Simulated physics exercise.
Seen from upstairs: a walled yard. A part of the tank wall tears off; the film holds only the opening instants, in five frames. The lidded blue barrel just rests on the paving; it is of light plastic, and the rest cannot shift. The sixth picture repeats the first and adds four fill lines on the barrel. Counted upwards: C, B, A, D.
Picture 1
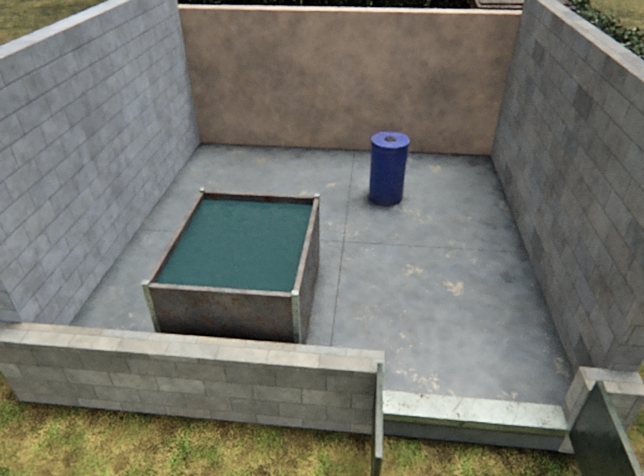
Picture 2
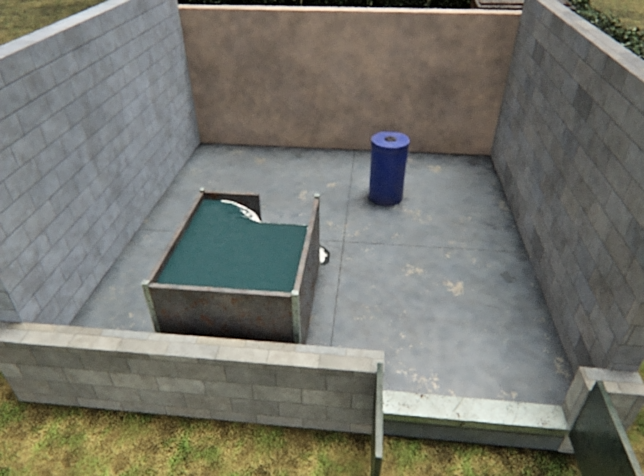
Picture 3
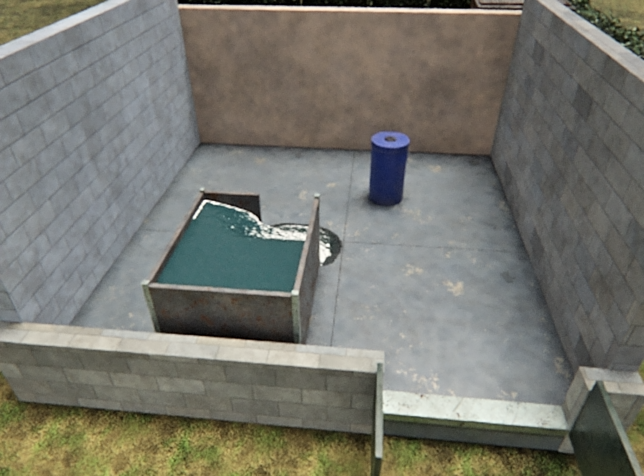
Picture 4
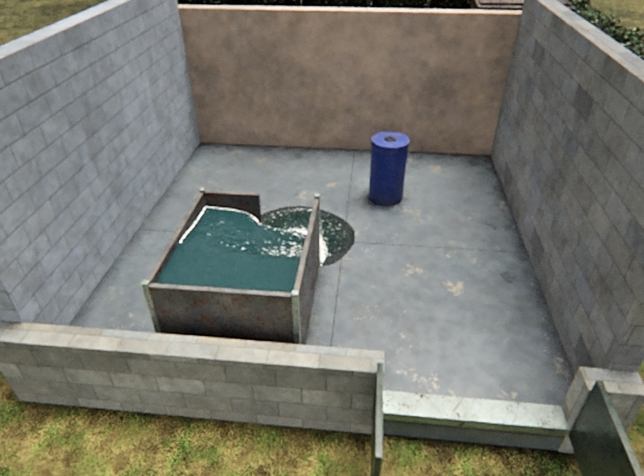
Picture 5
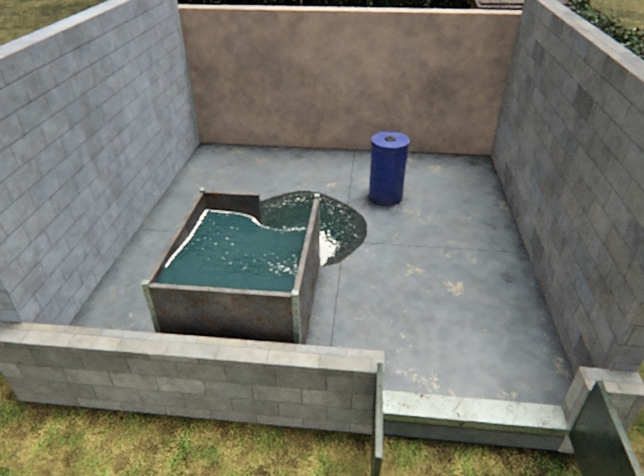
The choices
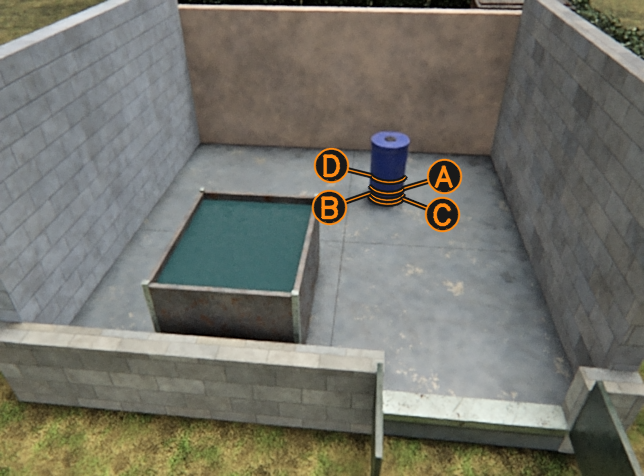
In a walled yard seen from above, a square tank full of green water stands near a blue barrel. Part of its back side opens, and water pours out through the gap, foaming white. A dark puddle spreads behind the tank toward the barrel as the level inside drops slightly.
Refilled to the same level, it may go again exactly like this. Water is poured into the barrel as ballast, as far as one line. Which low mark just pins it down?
The answer is mark D.
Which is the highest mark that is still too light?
A it is.
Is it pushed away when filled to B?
Yes.
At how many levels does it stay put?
One of the four.
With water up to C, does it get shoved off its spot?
Yes, it does.
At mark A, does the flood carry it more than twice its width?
No, it does not.
On the marked copy, A at (387, 193); B at (386, 200); C at (386, 204); D at (388, 182); from the bottom up C, B, A, D.
With A, it is pushed about its own width away.
With B, it is pushed about 3 times its own width away.
With C, it is pushed about 4 times its own width away.
With D, it does not move.
